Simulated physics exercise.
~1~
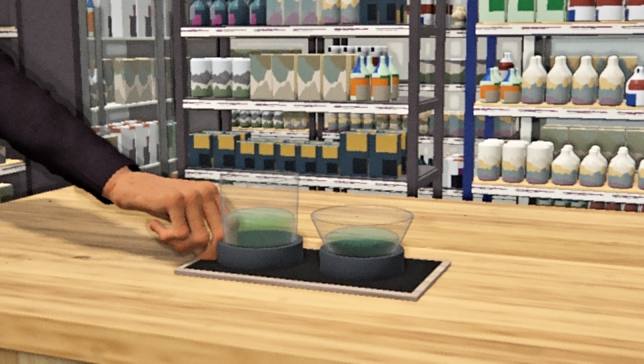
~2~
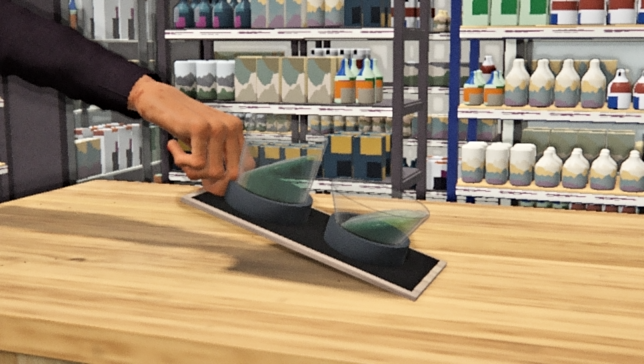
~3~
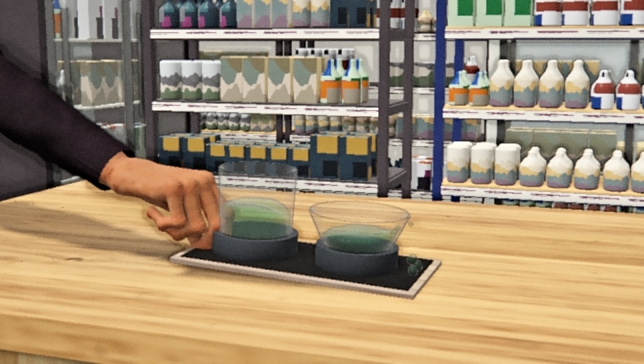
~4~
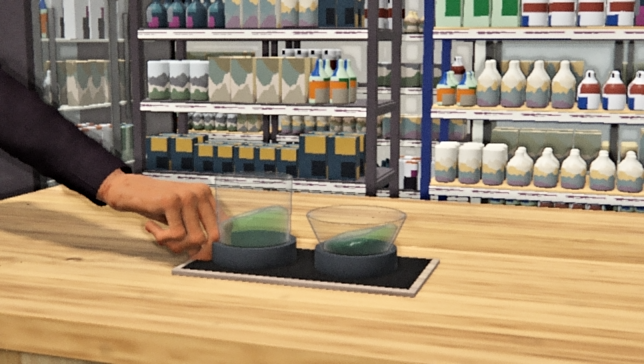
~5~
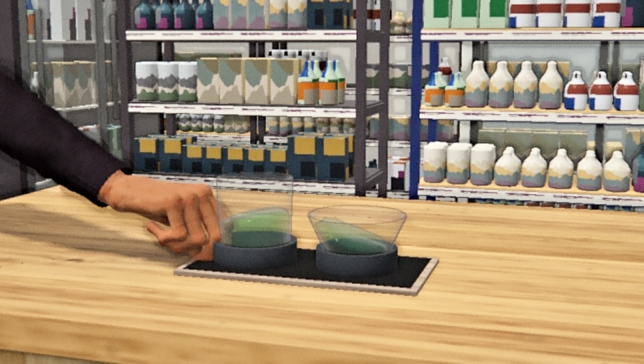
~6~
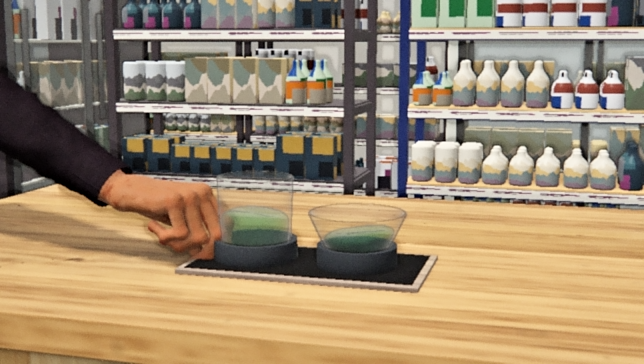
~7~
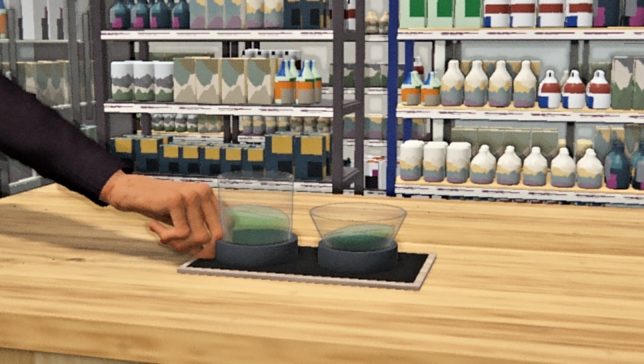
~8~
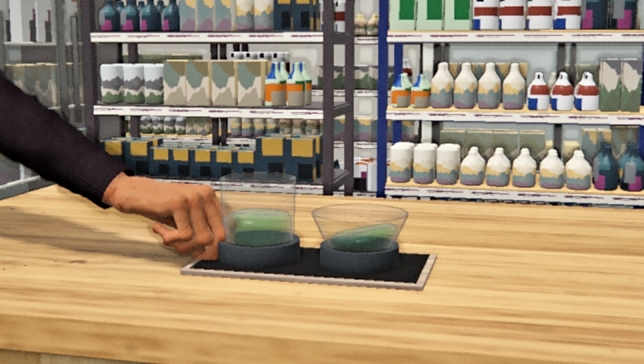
A black tray with a pale rim lies on a light wooden counter, seen from slightly above, with shelves of bottles and boxes behind. It carries two clear open vessels in dark grey holders, a straight-sided mug on the left and a flared teacup on the right, both holding greenish water. A hand in a dark sleeve raises the tray's left end, and the water slants toward the right side of each vessel. The hand then lowers that end until the tray is flat. The view drifts slightly sideways as the water settles, with both vessels upright and the hand still beside the mug.
